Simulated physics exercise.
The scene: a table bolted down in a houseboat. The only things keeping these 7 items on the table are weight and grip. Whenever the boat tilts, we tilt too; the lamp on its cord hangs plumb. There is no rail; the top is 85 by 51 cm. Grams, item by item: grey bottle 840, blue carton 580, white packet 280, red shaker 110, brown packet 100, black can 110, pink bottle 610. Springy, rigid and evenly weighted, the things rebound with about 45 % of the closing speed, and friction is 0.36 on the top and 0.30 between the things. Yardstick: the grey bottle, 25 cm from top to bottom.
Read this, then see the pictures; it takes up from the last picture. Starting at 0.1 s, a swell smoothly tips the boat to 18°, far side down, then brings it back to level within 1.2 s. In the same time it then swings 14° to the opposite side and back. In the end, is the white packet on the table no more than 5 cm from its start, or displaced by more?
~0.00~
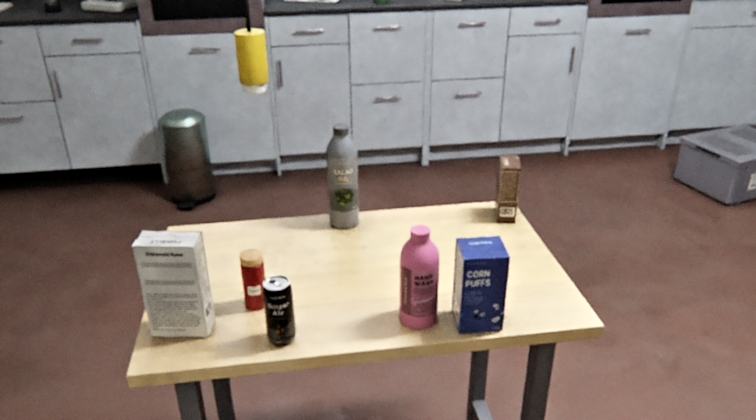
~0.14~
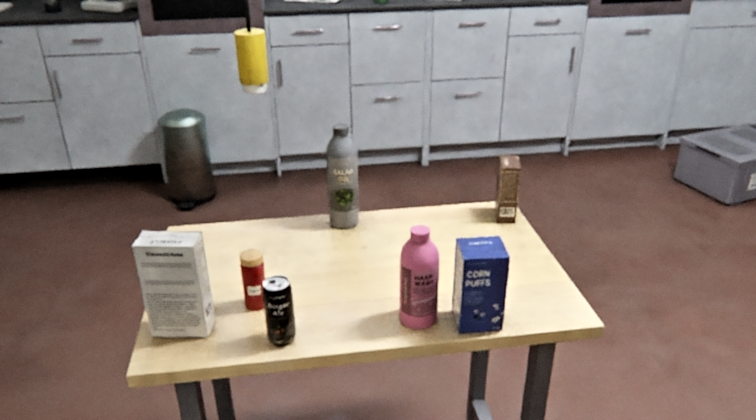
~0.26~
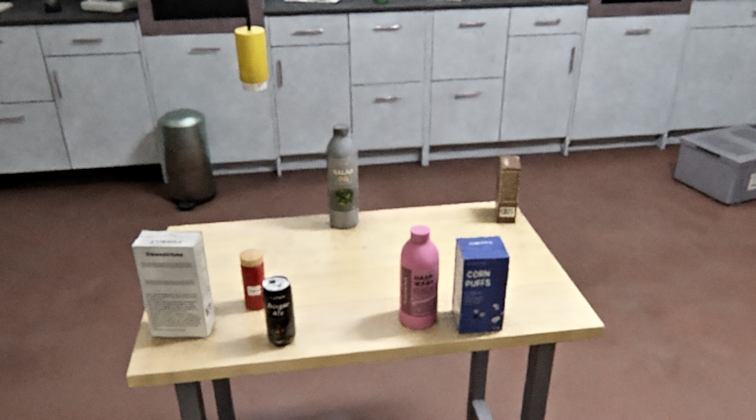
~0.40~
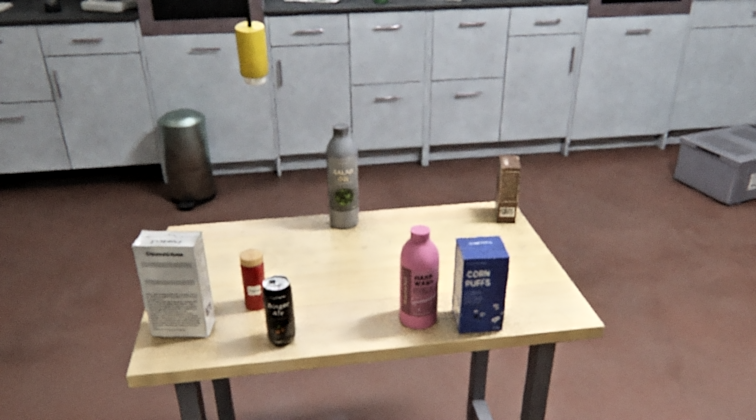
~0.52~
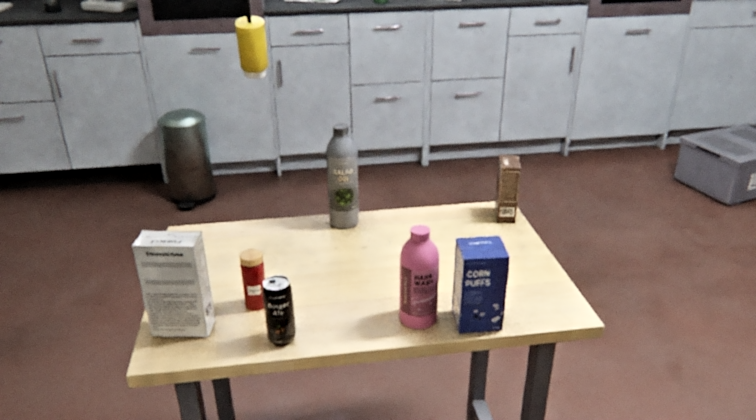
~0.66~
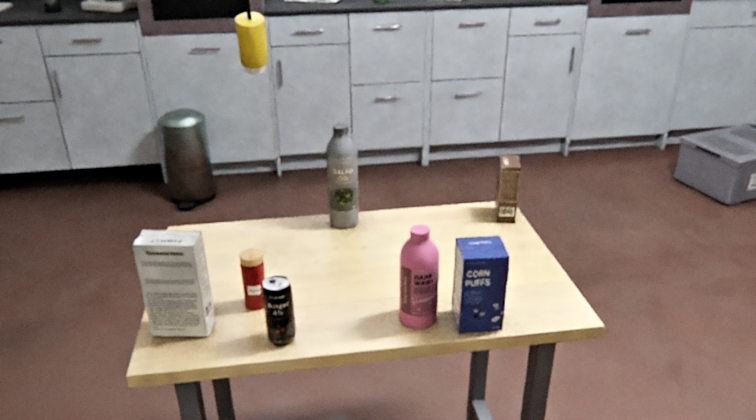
Displaced.
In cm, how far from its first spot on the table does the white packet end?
Roughly 20 cm.
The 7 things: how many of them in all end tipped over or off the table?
That makes 1.
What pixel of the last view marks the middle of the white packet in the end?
It ends up at about (207, 264).
After 1.06 s, heel 6°, far side down; white packet tipped 40° from how it sat near (188, 266).
After 1.16 s, heel 2°, far side down; white packet on its side near (200, 272).
After 1.36 s, boat level; white packet on its side near (207, 263).
After 2.16 s, heel 8°, near side down; white packet on its side near (207, 263).
At rest (3.0 s), tipped over on the table, white packet; the other 6 in place, give or take 5 cm. Seen from the same camera at the end, white packet near (207, 264).
